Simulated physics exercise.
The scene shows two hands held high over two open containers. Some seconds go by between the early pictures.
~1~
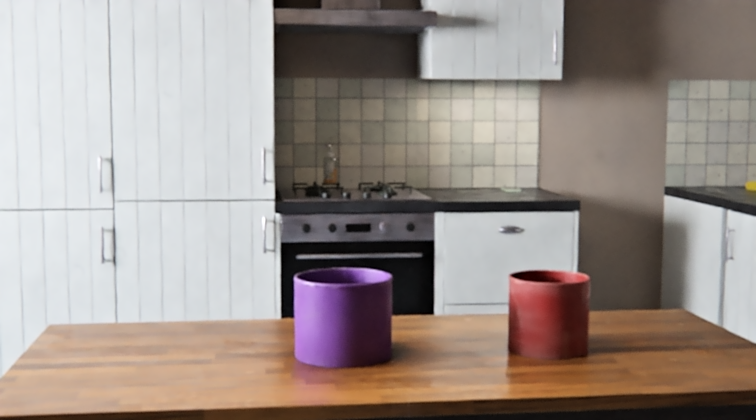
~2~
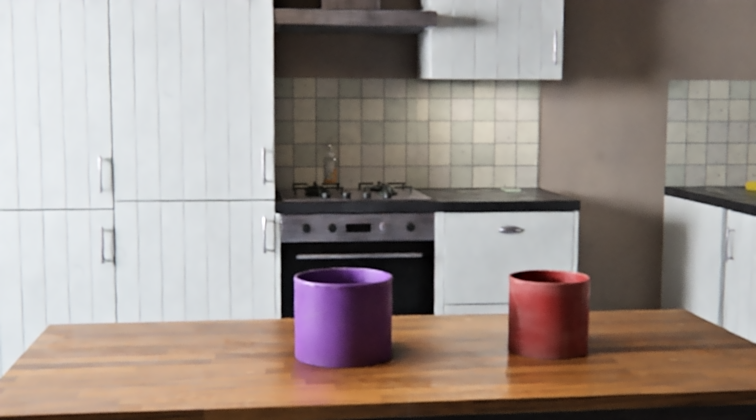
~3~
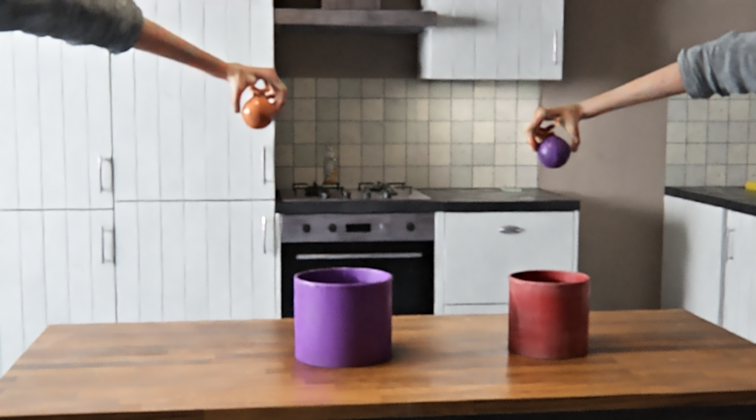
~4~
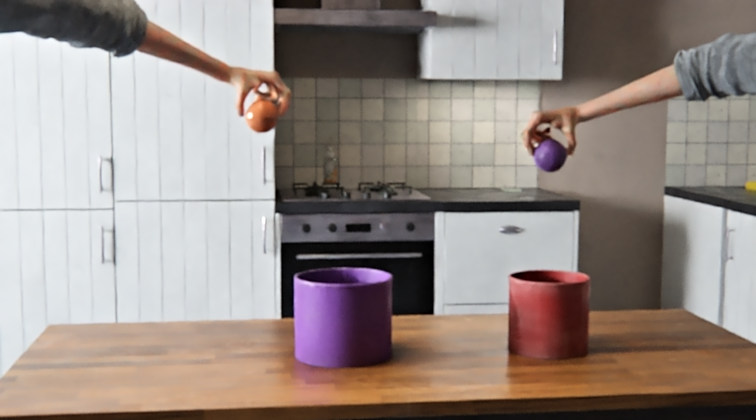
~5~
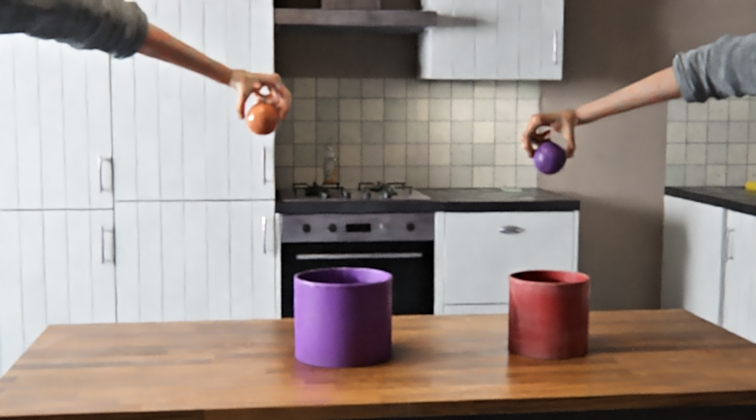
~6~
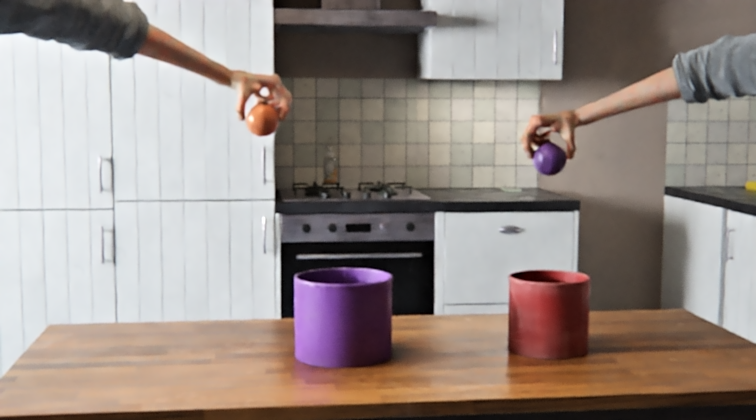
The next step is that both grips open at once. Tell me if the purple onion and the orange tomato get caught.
Result: Purple onion on target; orange tomato off target.
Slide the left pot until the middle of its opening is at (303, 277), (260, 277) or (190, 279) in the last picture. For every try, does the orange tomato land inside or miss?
In, In, Out.
Then, 0.20 s past the last view, purple onion in the air near (548, 218); orange tomato in the air near (263, 182).
Finally, the purple onion drops into the container, near (546, 330); the orange tomato ends up outside, near (265, 342).
